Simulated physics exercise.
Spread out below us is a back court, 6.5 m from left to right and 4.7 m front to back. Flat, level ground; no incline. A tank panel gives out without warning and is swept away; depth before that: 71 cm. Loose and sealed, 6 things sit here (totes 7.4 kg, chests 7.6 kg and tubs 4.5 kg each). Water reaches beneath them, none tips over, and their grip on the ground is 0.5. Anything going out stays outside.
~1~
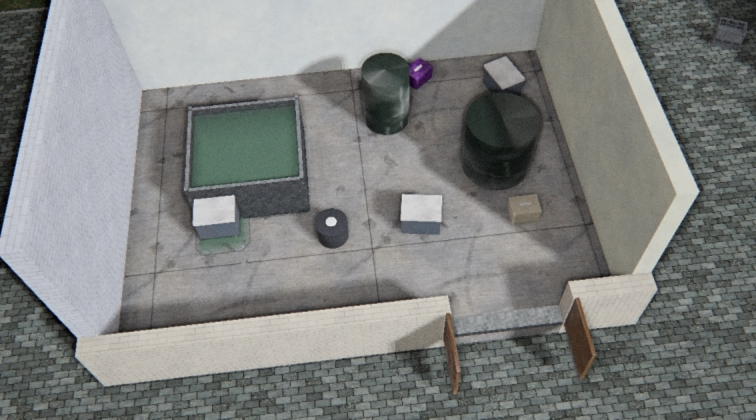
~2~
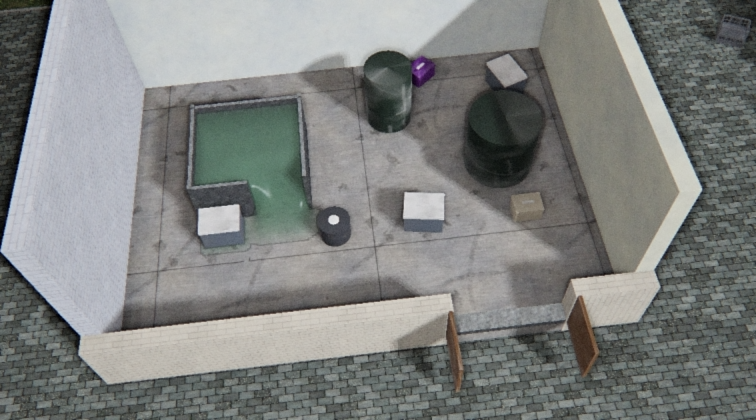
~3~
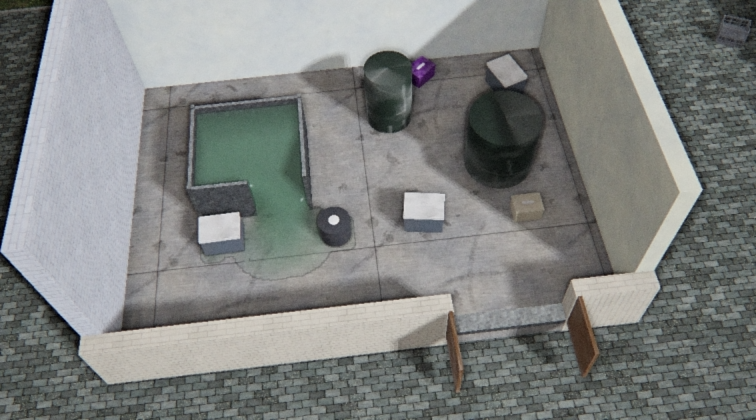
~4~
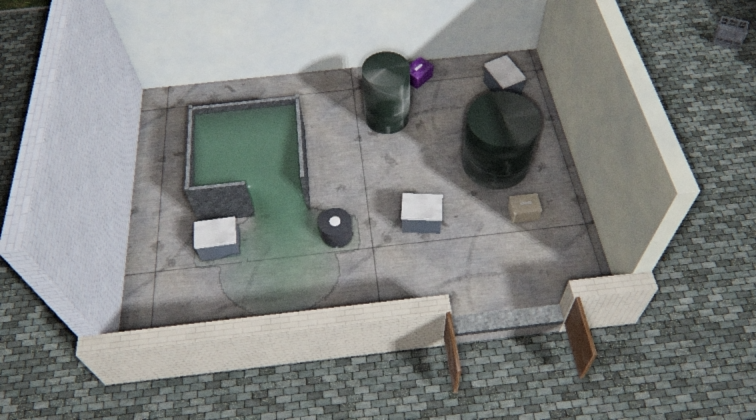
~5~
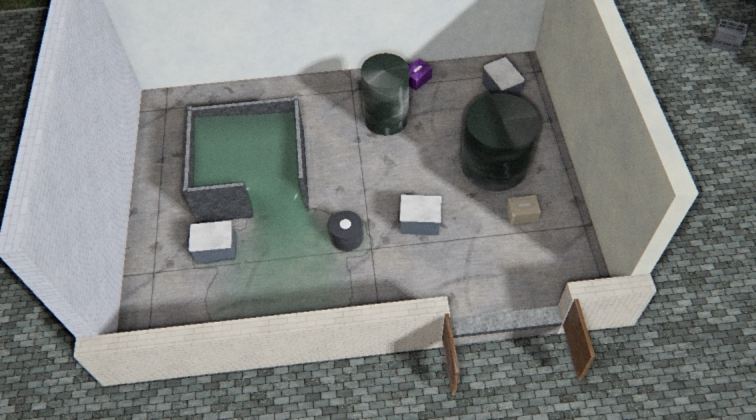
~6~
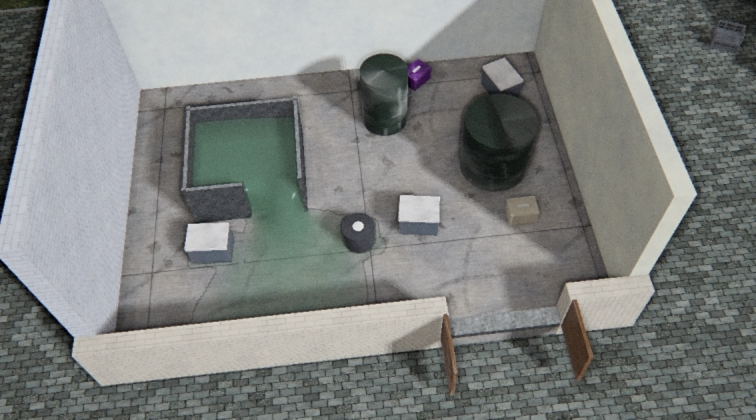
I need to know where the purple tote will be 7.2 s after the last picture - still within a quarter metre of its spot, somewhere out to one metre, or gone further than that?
I think it's going to hold steady.
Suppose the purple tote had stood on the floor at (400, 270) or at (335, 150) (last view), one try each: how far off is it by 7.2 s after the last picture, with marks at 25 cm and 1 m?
Taken in turn, it is carried a long way and then stays almost motionless.
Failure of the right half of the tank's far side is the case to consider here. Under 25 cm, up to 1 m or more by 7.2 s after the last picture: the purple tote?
After that, the purple tote is washed away.
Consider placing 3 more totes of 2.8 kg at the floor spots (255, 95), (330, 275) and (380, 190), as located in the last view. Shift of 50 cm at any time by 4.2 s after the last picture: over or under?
In sequence: Stays within; goes beyond; stays within.
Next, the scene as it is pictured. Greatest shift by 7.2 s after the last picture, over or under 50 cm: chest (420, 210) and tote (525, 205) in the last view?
First one stayed inside, second one went too far.
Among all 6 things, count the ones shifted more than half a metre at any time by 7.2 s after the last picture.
Counting them up, I find 3.
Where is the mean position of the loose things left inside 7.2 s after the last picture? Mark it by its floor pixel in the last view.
Roughly at (430, 137).
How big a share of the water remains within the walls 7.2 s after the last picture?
Some 90 per cent remains.
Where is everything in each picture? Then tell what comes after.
The purple tote at (418, 68) rests on the ground; water covers 2.0 m2; 0 of 6 have shifted, in the first frame.
The purple tote at (420, 66) rests on the ground; 2.5 m2 under water; 1 of 6 have shifted, in the second frame.
The purple tote at (421, 67), on the bottom; water covers 3.3 m2; 1 of 6 have shifted, in the third frame.
The purple tote at (419, 67), on the bottom; water covers 4.2 m2; 1 of 6 have shifted, in the fourth frame.
The purple tote at (418, 69), on the bottom; 5.1 m2 under water; 2 of 6 have shifted, in the fifth frame.
The purple tote at (417, 69) rests on the ground; water covers 5.7 m2; 2 of 6 have shifted, in the sixth frame.
Then, 0.9 s after the last picture the purple tote is near (417, 69), 0.0 m from its start, aground; 0 of 6 are out; 0 afloat.
Then, 2.8 s after the last picture the purple tote is near (417, 69), 0.0 m from its start, aground; 0 of 6 are out; 1 afloat.
Then, 4.8 s after the last picture the purple tote is near (417, 69), 0.0 m from its start, aground; 0 of 6 are out; 2 afloat.
Then, 7.2 s after the last picture the purple tote is near (417, 70), 0.0 m from its start, afloat; 0 of 6 are out; 3 afloat.
